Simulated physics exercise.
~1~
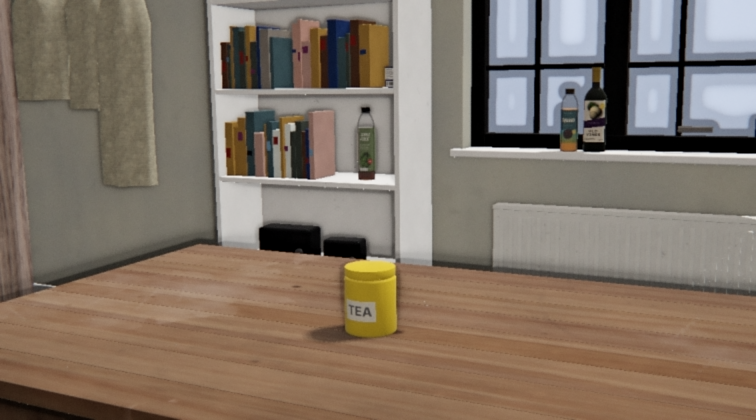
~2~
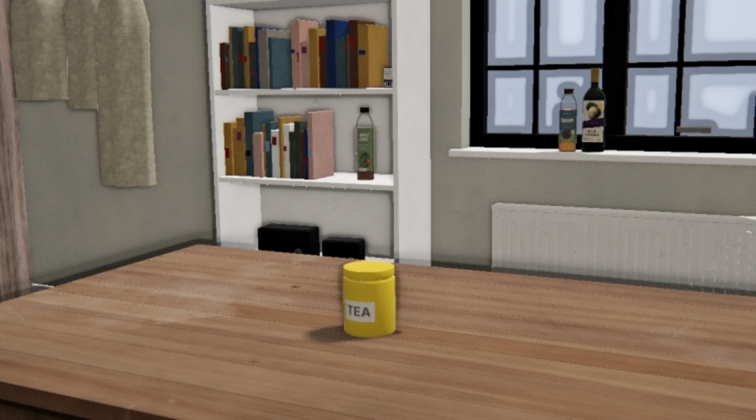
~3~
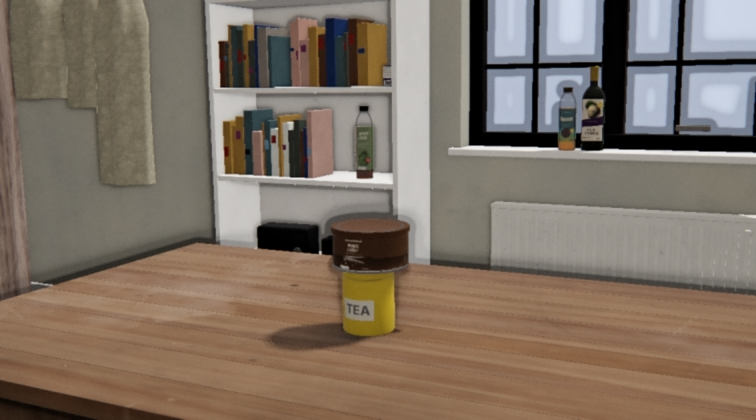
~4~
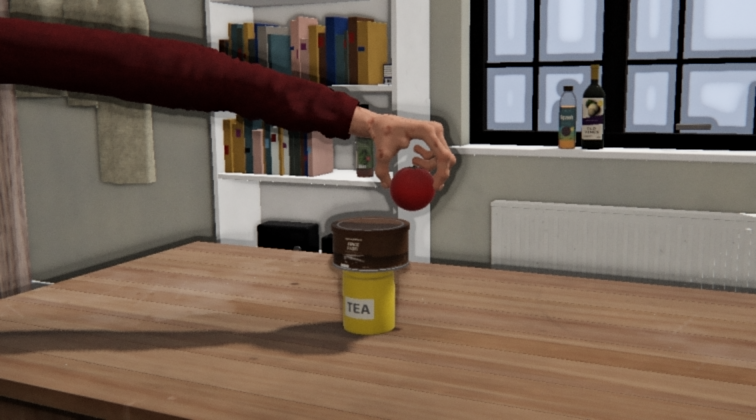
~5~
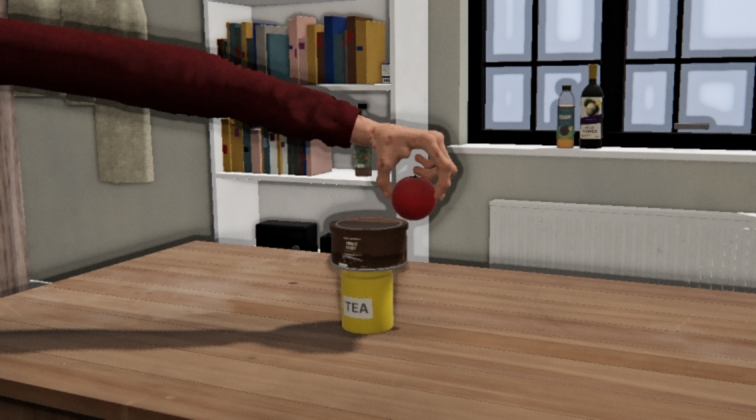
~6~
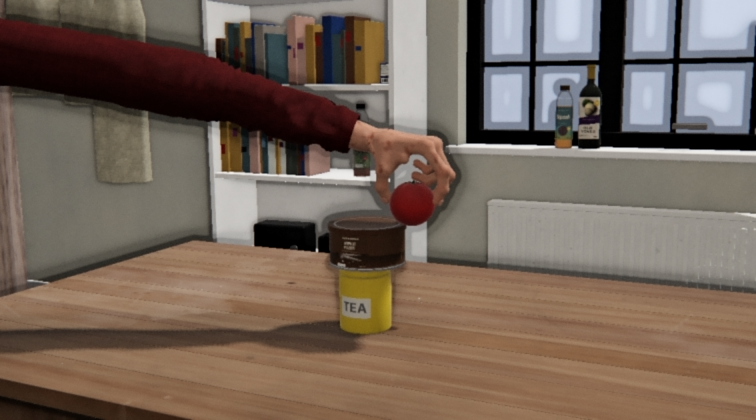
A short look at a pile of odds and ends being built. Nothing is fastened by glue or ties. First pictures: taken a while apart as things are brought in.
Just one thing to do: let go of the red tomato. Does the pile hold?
Pretty sure the pile is unstable there.
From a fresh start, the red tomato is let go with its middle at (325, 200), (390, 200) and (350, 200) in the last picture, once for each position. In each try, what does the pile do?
Try one: It topples; try two: It stands firm; try three: It stands firm.
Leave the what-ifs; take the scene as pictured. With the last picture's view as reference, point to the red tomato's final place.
End position in the final view: Approximately (454, 317).
Then, 0.30 s after the last picture, red tomato now fallen.
Then, 0.50 s after the last picture, things are still on the move.
At rest, fallen, red tomato; the other 2 in place. Seen from the same camera at the end, red tomato near (454, 317). The pile comes apart.
